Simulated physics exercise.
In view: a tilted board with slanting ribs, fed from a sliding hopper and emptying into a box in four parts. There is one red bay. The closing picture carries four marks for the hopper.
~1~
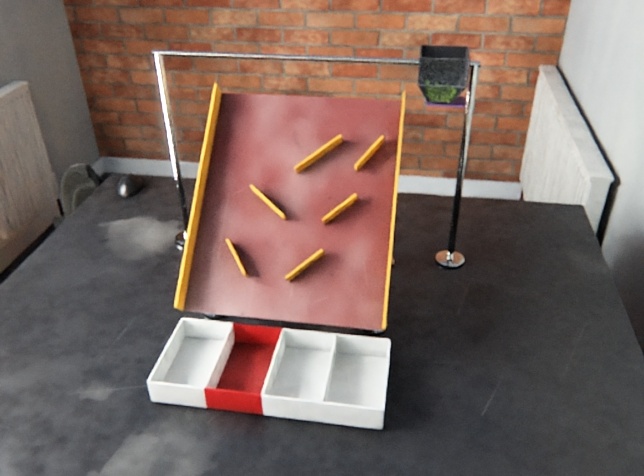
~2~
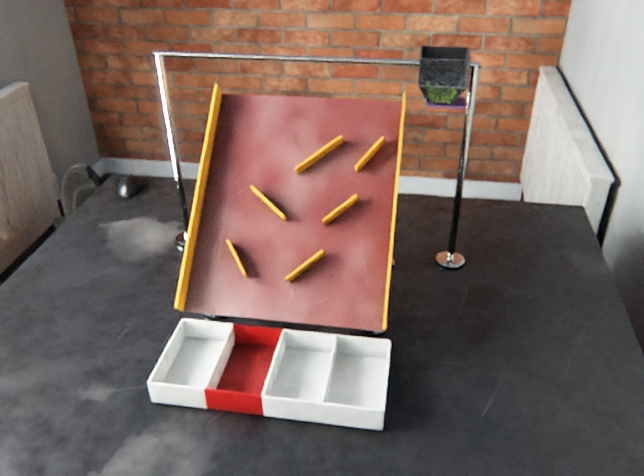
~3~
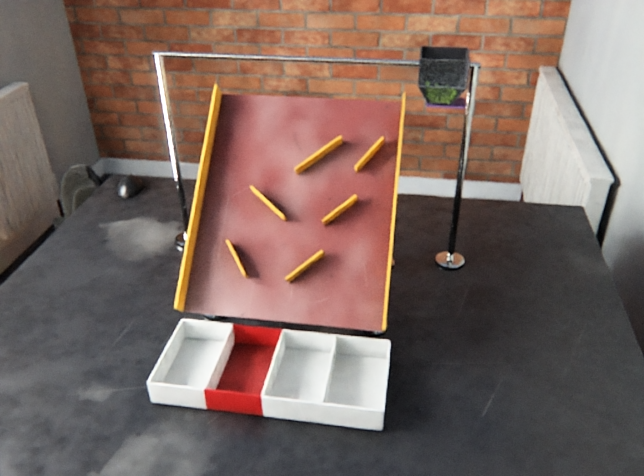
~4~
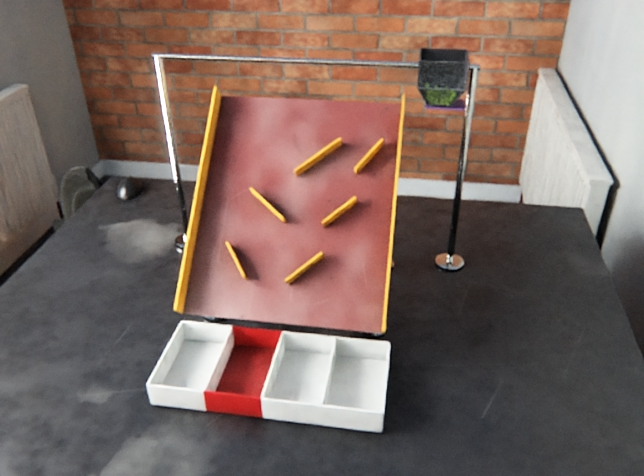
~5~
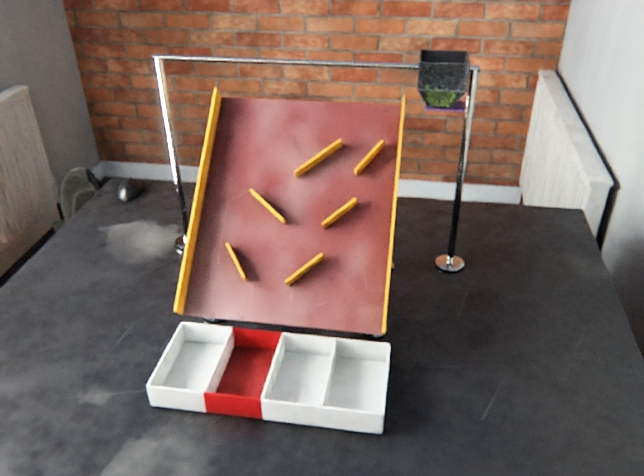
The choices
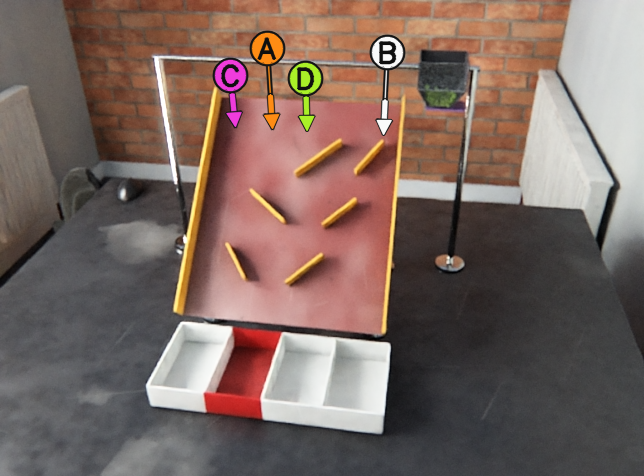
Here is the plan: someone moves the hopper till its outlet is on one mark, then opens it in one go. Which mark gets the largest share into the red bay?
The best mark is D.
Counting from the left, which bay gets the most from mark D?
The second from the left.
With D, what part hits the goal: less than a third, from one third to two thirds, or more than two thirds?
More than two thirds.
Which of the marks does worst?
Here it is mark C.
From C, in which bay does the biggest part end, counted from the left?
It is the first one.
On the marked copy, mark A meets the board at (272, 123); mark B meets the board at (383, 129); mark C meets the board at (234, 121); mark D meets the board at (306, 125).
For mark A, roughly half in the red bay, roughly a third in other bays, about a tenth outside the box.
For mark B, roughly a third in the red bay, roughly half in other bays, roughly a quarter outside the box.
For mark C, about a tenth in the red bay, the larger part in other bays, about a tenth outside the box.
For mark D, almost all in the red bay, about a tenth in other bays.
